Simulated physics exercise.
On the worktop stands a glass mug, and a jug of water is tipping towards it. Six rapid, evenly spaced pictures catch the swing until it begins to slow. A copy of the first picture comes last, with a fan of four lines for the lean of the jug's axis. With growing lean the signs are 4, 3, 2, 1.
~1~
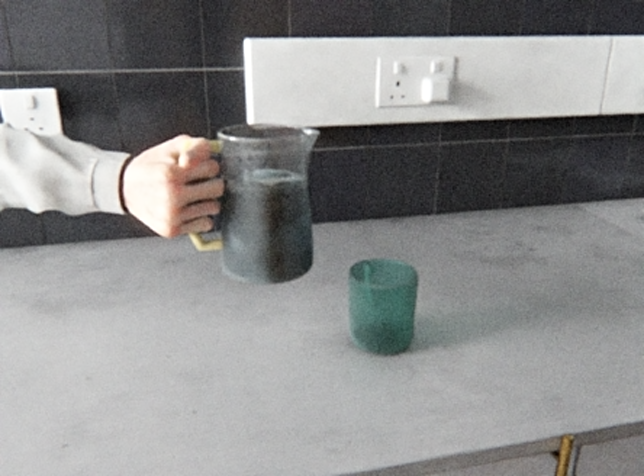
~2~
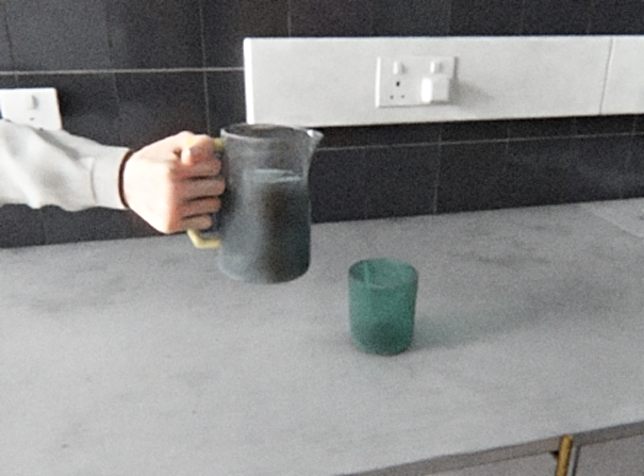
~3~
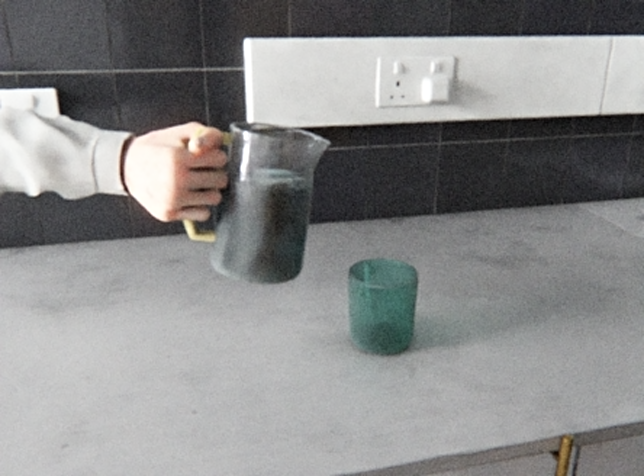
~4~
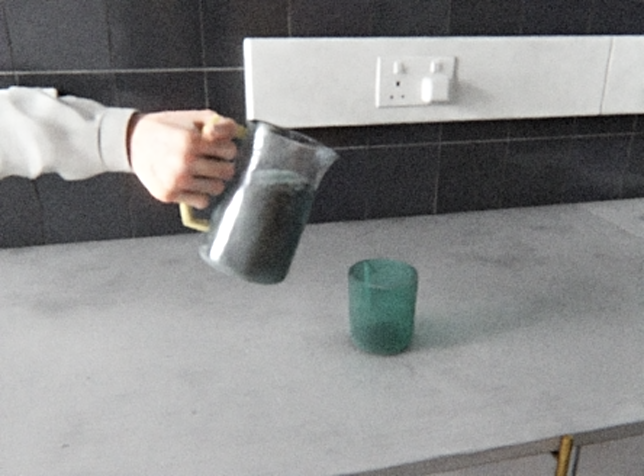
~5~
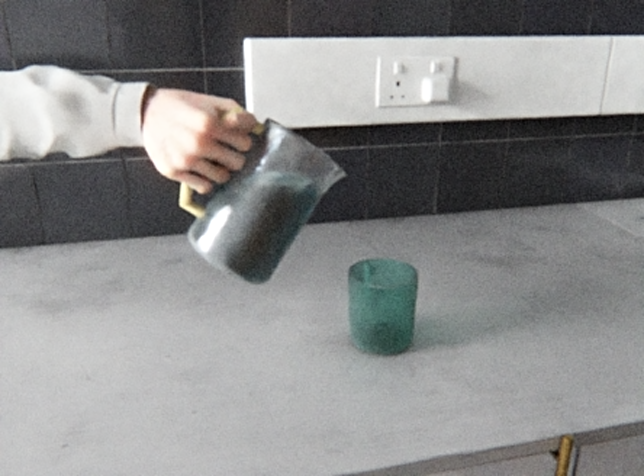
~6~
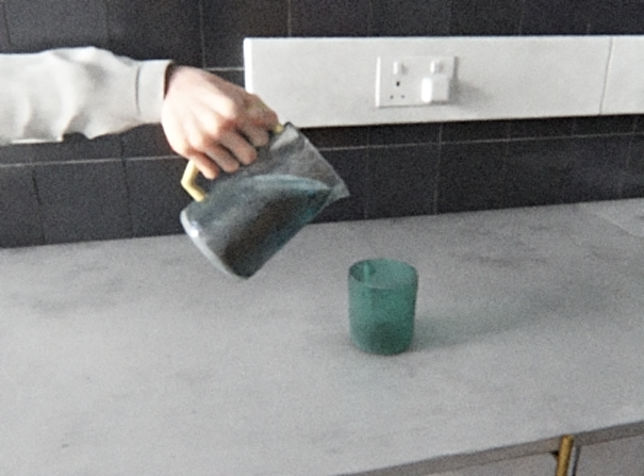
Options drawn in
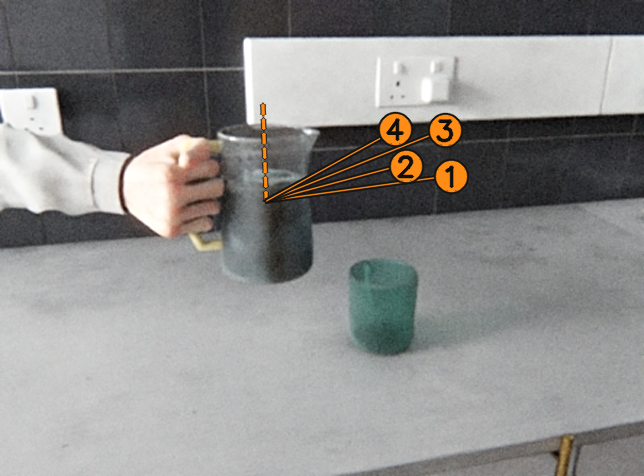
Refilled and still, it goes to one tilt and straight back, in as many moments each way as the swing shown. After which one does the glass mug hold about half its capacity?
3 is best.
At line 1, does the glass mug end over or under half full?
Over half.
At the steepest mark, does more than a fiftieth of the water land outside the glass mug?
Yes, it does.
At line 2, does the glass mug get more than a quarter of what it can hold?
Yes, it does.
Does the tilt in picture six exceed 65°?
No.
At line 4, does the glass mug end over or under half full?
Under half.
On the marked copy, 1 at (434, 177); 2 at (389, 168); 3 at (429, 135); 4 at (380, 138).
If 1 is chosen, the glass mug ends with about 84 % of what it can hold; 14 % of the water is spilt.
If 2 is chosen, the glass mug ends with about 78 % of what it can hold.
If 3 is chosen, the glass mug ends with about 54 % of what it can hold.
If 4 is chosen, the glass mug ends with about 30 % of what it can hold.
